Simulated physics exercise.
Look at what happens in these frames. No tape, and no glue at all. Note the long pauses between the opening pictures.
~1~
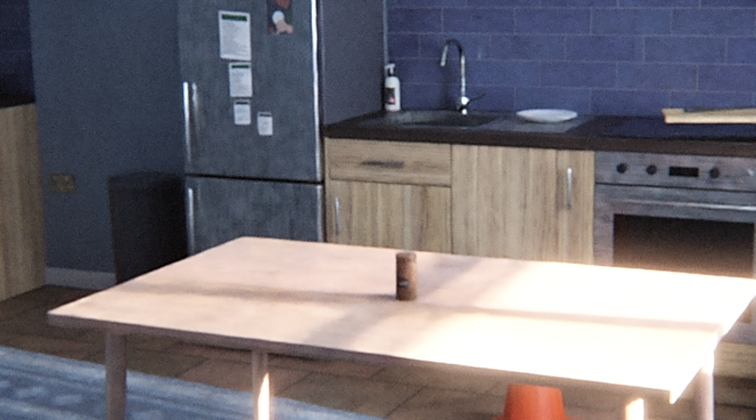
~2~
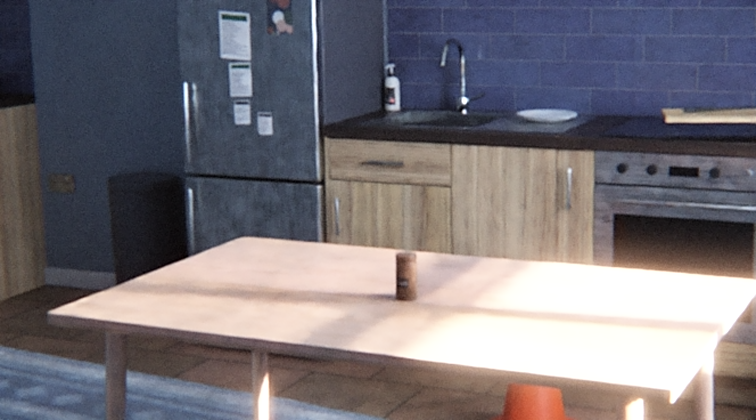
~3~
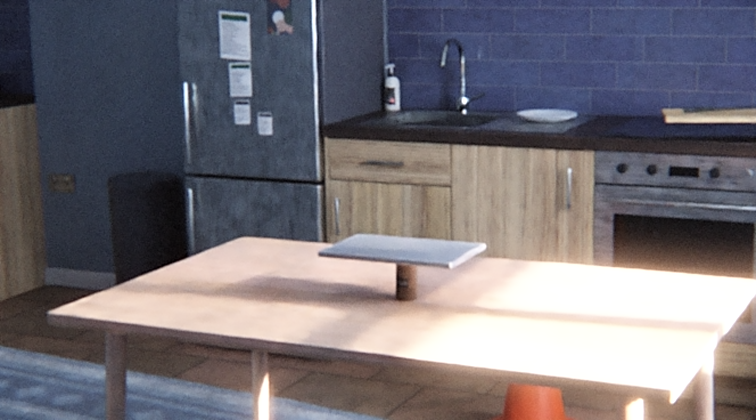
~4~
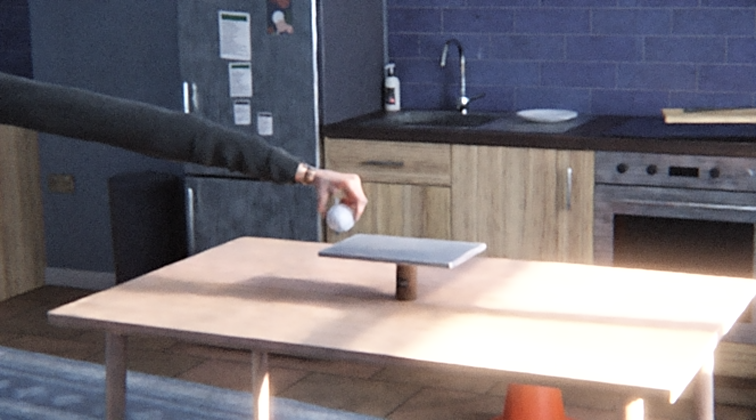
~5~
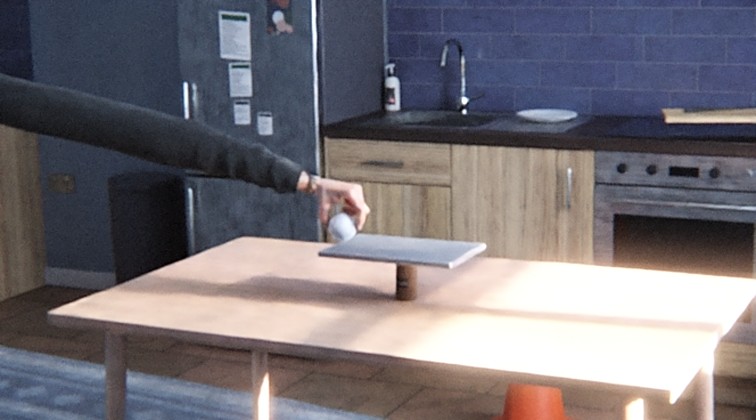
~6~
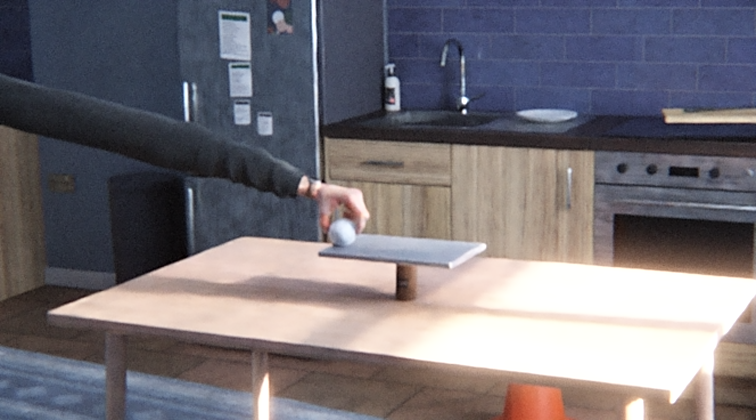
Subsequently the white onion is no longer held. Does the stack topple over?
Yes. The tower does not remain standing.
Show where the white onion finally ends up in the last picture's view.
Near (297, 279).
Then, 0.30 s after the last picture, white onion now fallen; grey lid tipped 35° from how it was.
Then, 0.40 s after the last picture, grey lid tipped 47° from how it was.
Then, 0.60 s after the last picture, grey lid tipped 33° from how it was.
Then, 0.90 s after the last picture, grey lid now fallen.
At rest, fallen, grey lid and white onion; brown shaker in place. Seen from the same camera at the end, white onion near (297, 279). The stack comes apart.
